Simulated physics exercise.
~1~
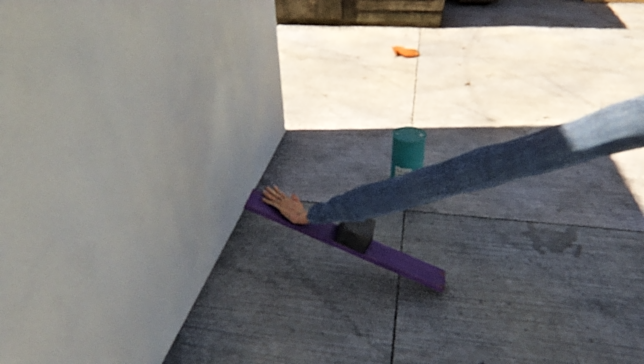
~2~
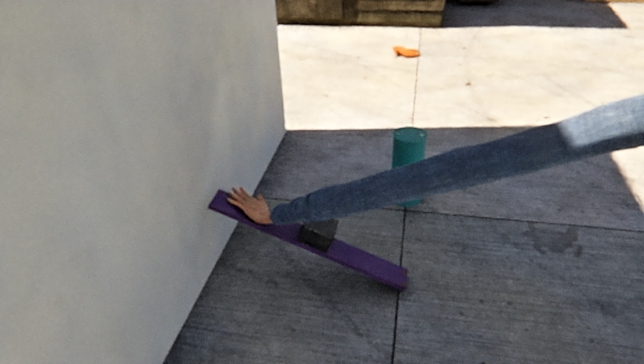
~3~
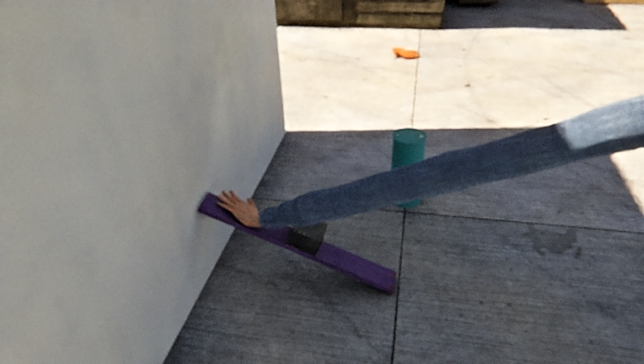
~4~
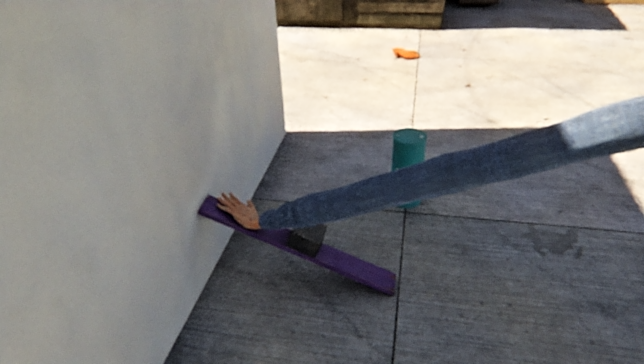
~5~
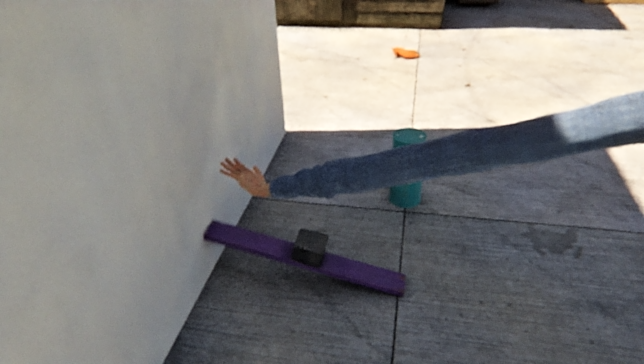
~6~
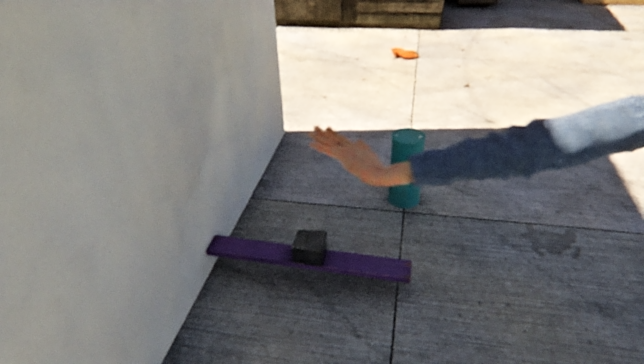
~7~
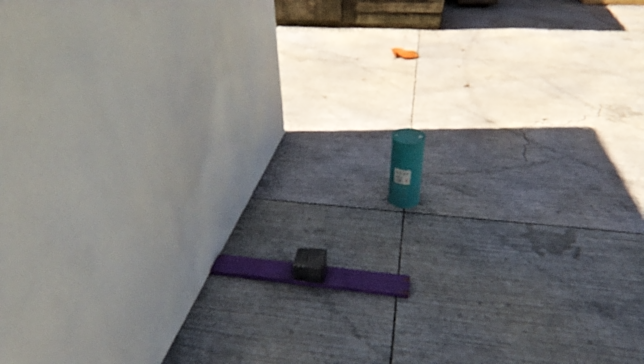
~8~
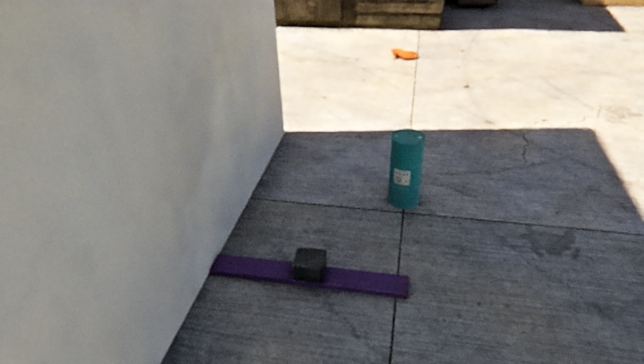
By a bare wall, a hand releases a leaning purple plank, which slides down flat.
